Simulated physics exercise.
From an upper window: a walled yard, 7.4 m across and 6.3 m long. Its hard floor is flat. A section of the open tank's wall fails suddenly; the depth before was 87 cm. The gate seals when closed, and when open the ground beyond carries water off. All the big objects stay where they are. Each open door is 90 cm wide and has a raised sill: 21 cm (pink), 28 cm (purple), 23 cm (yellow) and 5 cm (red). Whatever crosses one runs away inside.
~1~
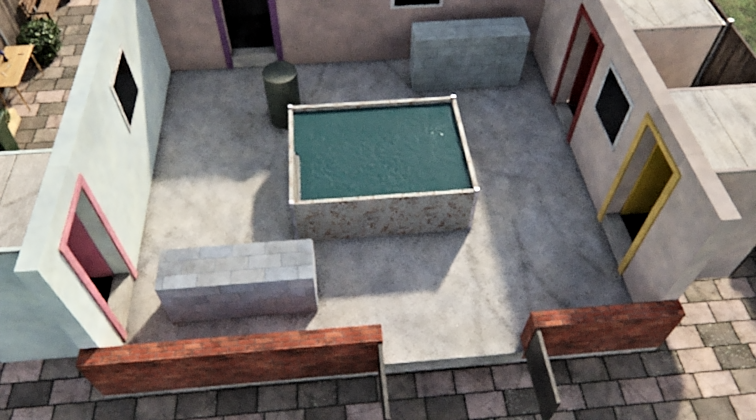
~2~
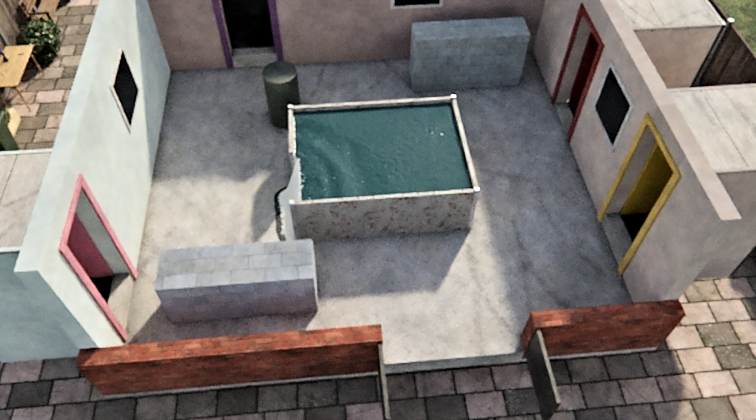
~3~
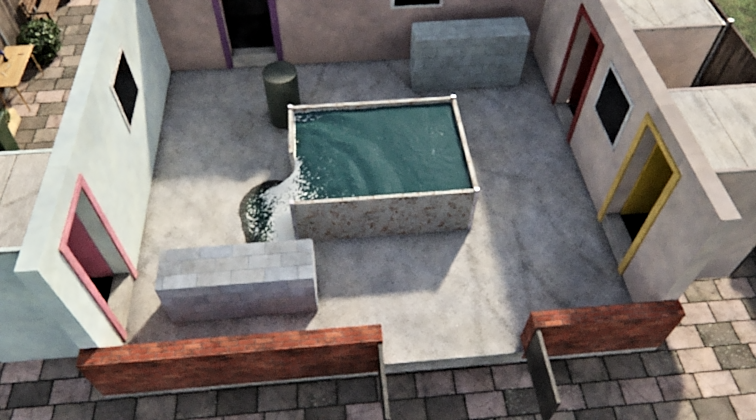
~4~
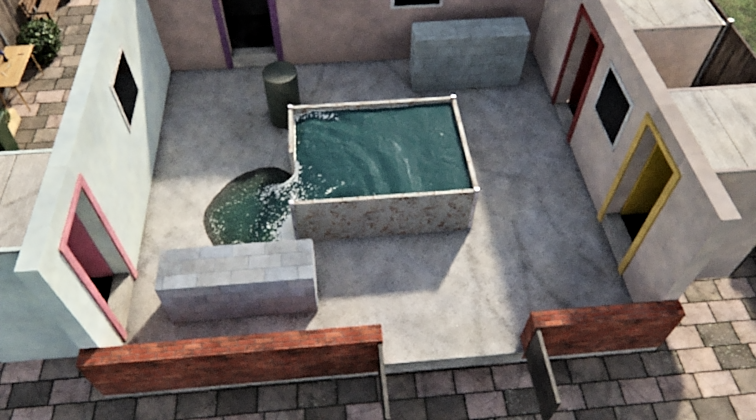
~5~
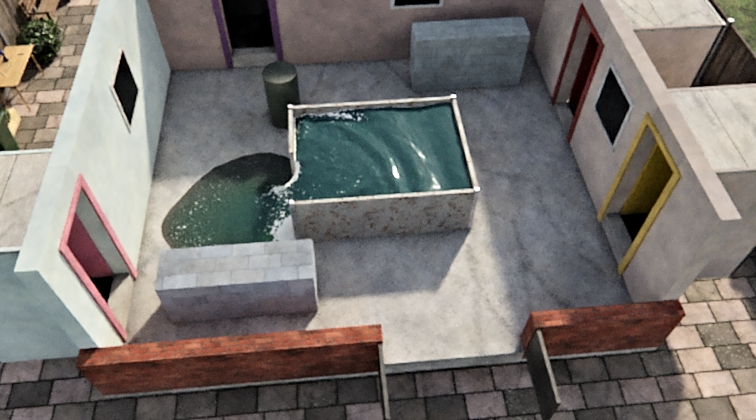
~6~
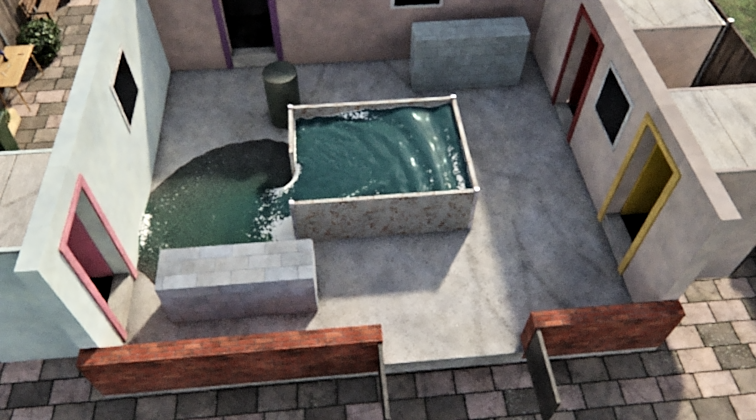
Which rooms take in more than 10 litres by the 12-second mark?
Within that time: At the pink door it goes over the limit; at the purple door it keeps below the limit; at the yellow door it does not reach the limit; at the red door it goes over the limit.
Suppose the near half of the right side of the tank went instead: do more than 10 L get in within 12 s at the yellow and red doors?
Then: Yellow past it, red past it.
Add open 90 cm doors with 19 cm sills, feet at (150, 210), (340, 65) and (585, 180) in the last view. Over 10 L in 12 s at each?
In that order: Above, not over, not over.
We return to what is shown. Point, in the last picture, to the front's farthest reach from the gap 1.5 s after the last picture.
Near (171, 72).
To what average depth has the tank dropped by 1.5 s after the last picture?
Roughly 54 cm on average.
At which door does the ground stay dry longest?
Last comes the red one.
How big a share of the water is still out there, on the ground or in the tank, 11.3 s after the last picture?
About 90 per cent.
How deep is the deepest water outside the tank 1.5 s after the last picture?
About 45 cm.
Then, 0.7 s after the last picture water covers 20 % of the floor and is deepest (55 cm) near (149, 269); pink door 33 cm at the sill, 16 L in, purple door not reached, yellow door not reached, red door not reached.
Then, 1.5 s after the last picture water covers 25 % of the floor and is deepest (45 cm) near (175, 248); pink door 35 cm at the sill, 86 L in, purple door not reached, yellow door not reached, red door not reached.
Then, 2.8 s after the last picture water covers 45 % of the floor and is deepest (35 cm) near (147, 368); pink door 24 cm at the sill, 157 L in, purple door 21 cm at the sill, 0 L in, yellow door not reached, red door not reached.
Then, 6.3 s after the last picture water covers 95 % of the floor and is deepest (22 cm) near (120, 370); pink door 18 cm at the sill, 167 L in, purple door 17 cm at the sill, 0 L in, yellow door 10 cm at the sill, 0 L in, red door 6 cm at the sill, 0 L in.
Then, 11.3 s after the last picture water covers 100 % of the floor and is deepest (16 cm) near (536, 81); pink door 12 cm at the sill, 167 L in, purple door 10 cm at the sill, 0 L in, yellow door 8 cm at the sill, 0 L in, red door 11 cm at the sill, 135 L in.
